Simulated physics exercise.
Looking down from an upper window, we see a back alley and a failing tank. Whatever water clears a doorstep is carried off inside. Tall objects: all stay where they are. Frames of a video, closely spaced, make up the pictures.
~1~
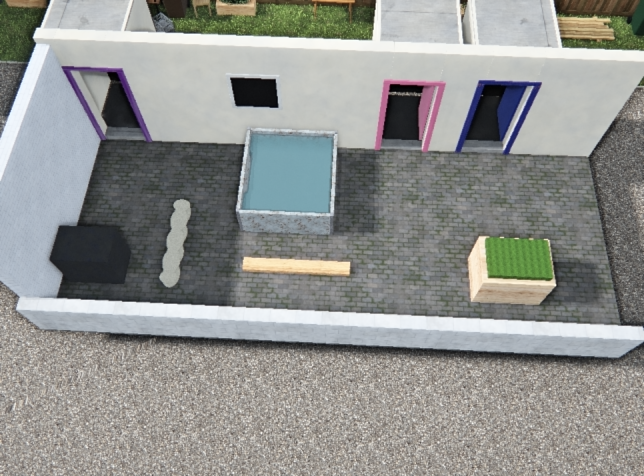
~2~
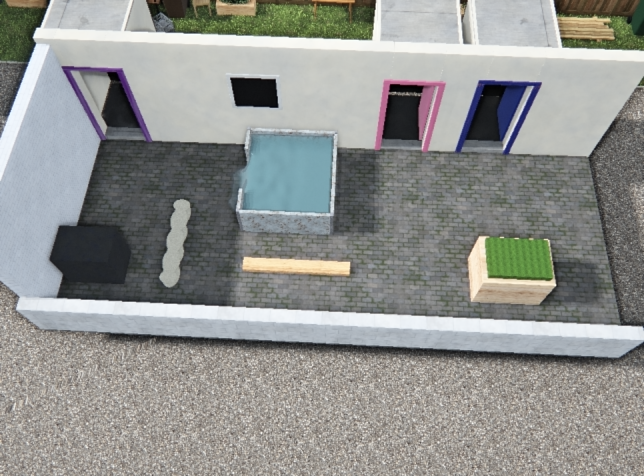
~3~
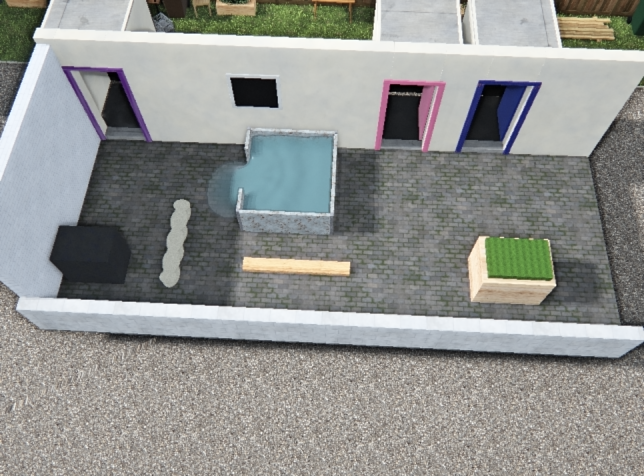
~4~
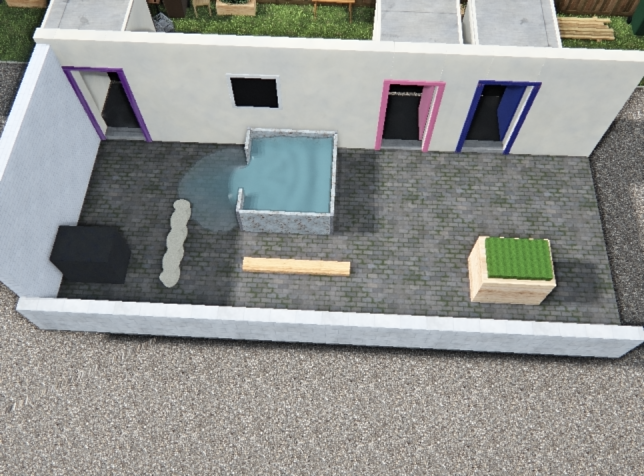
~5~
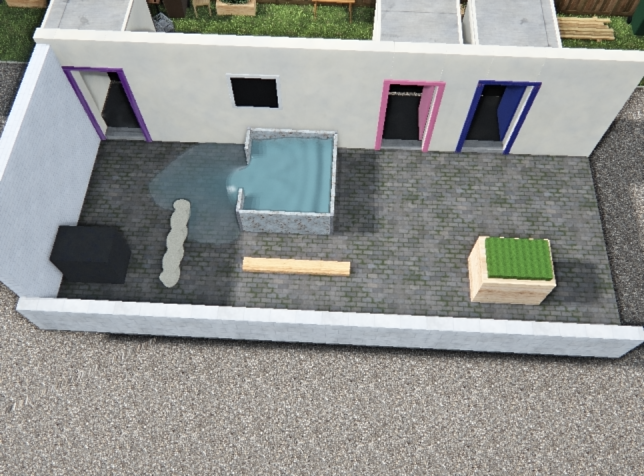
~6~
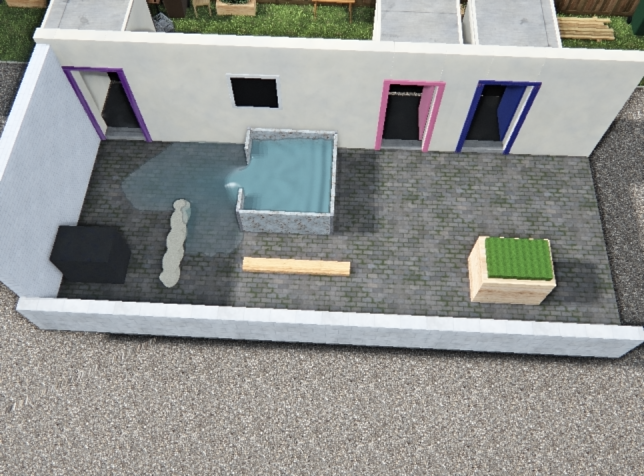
Water pouring from a gap in the left side of an open tank, spreading leftward across a walled, dark-paved alley.
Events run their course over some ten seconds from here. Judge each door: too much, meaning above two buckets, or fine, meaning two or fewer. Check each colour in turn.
Purple door: Too much, blue door: Fine, pink door: Fine.
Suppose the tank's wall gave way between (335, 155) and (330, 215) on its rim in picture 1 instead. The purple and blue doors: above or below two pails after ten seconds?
The purple door falls short and the blue door falls short.
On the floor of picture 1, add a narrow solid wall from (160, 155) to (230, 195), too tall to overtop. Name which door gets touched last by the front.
It's the one in blue.
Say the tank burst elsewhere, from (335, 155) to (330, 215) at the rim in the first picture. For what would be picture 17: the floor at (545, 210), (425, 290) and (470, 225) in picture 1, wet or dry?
The three spots, in order, are inundated, inundated and inundated.
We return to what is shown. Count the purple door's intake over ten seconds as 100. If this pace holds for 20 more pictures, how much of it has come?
Estimated share: About 50 %.
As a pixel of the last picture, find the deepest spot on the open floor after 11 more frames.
Roughly at pixel (101, 142).
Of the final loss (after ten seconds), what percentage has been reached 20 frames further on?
Estimate: 50 %.
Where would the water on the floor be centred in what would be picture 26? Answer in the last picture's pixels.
The balance point is around (209, 205).
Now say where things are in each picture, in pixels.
The open tank at (289, 173) is whole and still, in the first frame.
Water pours out at (248, 183) and has run to a hidden place, in the second frame.
The front is at (212, 203), out from the gap at (248, 184), in the third frame.
The front is at (182, 192), out from the gap at (248, 184), in the fourth frame.
The front is at (153, 191), out from the gap at (248, 183), in the fifth frame.
The front is at (126, 187), out from the gap at (248, 183), in the sixth frame.
A moment on, water covers 20 % of the floor; the purple door wet at the sill, nothing in, the blue door not reached, the pink door not reached.
Next, water covers 30 % of the floor; the purple door under two buckets in, the blue door not reached, the pink door not reached.
Then, water covers 35 % of the floor; the purple door far over two buckets in, the blue door not reached, the pink door not reached.
Later, water covers 45 % of the floor; the purple door far over two buckets in, the blue door not reached, the pink door not reached.
In the end, water covers 65 % of the floor; the purple door far over two buckets in, the blue door not reached, the pink door wet at the sill, nothing in.
